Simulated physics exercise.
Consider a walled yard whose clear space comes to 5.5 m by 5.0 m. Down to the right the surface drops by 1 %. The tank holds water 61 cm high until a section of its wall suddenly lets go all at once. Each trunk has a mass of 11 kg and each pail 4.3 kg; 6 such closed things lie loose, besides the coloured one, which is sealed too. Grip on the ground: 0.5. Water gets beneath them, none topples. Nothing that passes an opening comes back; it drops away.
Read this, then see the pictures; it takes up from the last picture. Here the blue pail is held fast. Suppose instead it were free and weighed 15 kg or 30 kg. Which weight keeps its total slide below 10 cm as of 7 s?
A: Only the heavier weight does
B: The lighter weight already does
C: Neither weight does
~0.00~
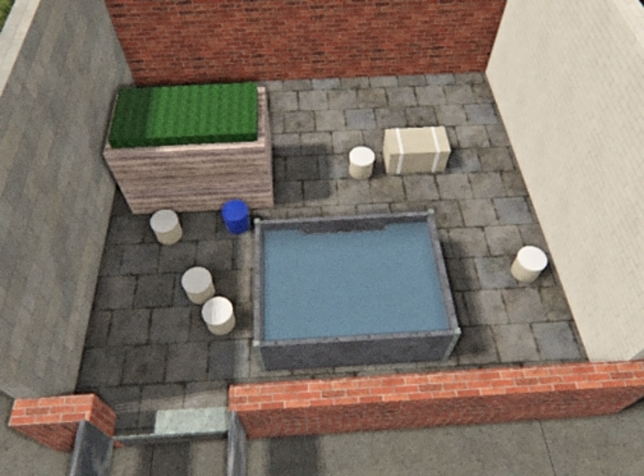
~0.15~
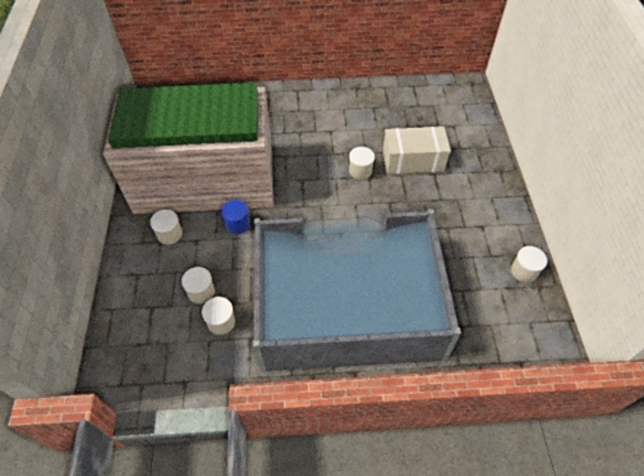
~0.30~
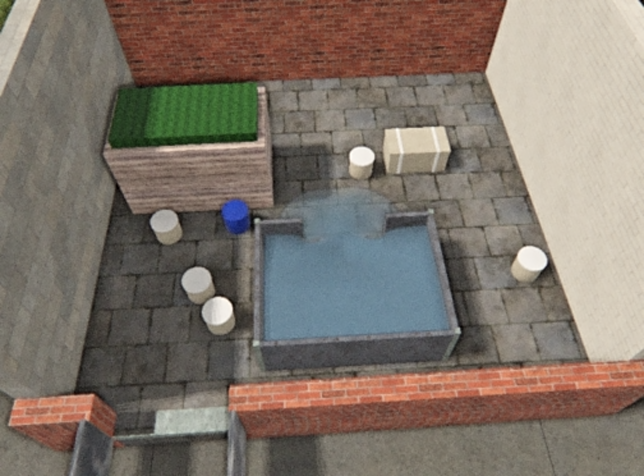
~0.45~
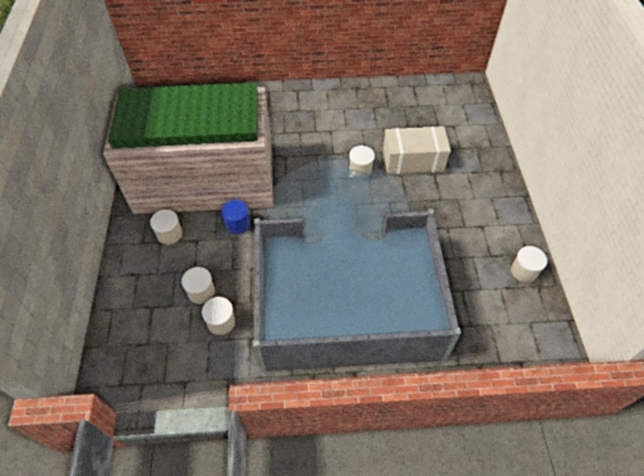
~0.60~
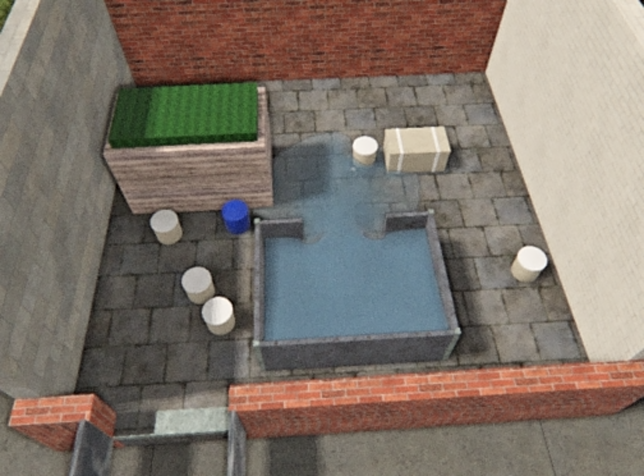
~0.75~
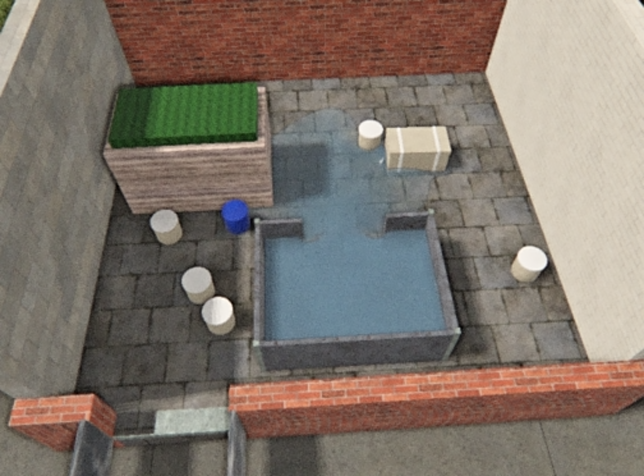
Answer: B.
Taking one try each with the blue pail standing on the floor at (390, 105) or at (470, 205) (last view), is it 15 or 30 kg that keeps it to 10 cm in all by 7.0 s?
One by one: Heavier mass alone; lighter mass suffices.
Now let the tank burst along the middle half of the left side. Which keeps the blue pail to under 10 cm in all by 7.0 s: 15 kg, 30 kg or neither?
Then, in short, the larger is needed.
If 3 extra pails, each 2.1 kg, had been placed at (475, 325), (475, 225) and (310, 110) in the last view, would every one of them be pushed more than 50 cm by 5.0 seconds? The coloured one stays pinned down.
In that order: Short of it, more, past it.
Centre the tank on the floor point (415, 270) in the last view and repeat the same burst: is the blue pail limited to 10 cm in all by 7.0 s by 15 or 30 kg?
In that case, simply put, the lighter one does it.
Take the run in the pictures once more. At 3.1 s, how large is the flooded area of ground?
I'd put it close to 17 m2.
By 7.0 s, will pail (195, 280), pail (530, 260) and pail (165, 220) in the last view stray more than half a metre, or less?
First one not that far, second too far, third not that far.
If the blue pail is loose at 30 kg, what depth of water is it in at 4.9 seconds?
2 cm, roughly.
After 1.4 s the blue pail would be 0 cm from its start with 15 kg and 0 cm from its start with 30 kg; 3 cm of water round it then.
After 3.1 s the blue pail would be 0 cm from its start with 15 kg and 0 cm from its start with 30 kg; 3 cm of water round it then.
After 4.9 s the blue pail would be 0 cm from its start with 15 kg and 0 cm from its start with 30 kg; 2 cm of water round it then.
After 7.0 s the blue pail would be 0 cm from its start with 15 kg and 0 cm from its start with 30 kg; 2 cm of water round it then.
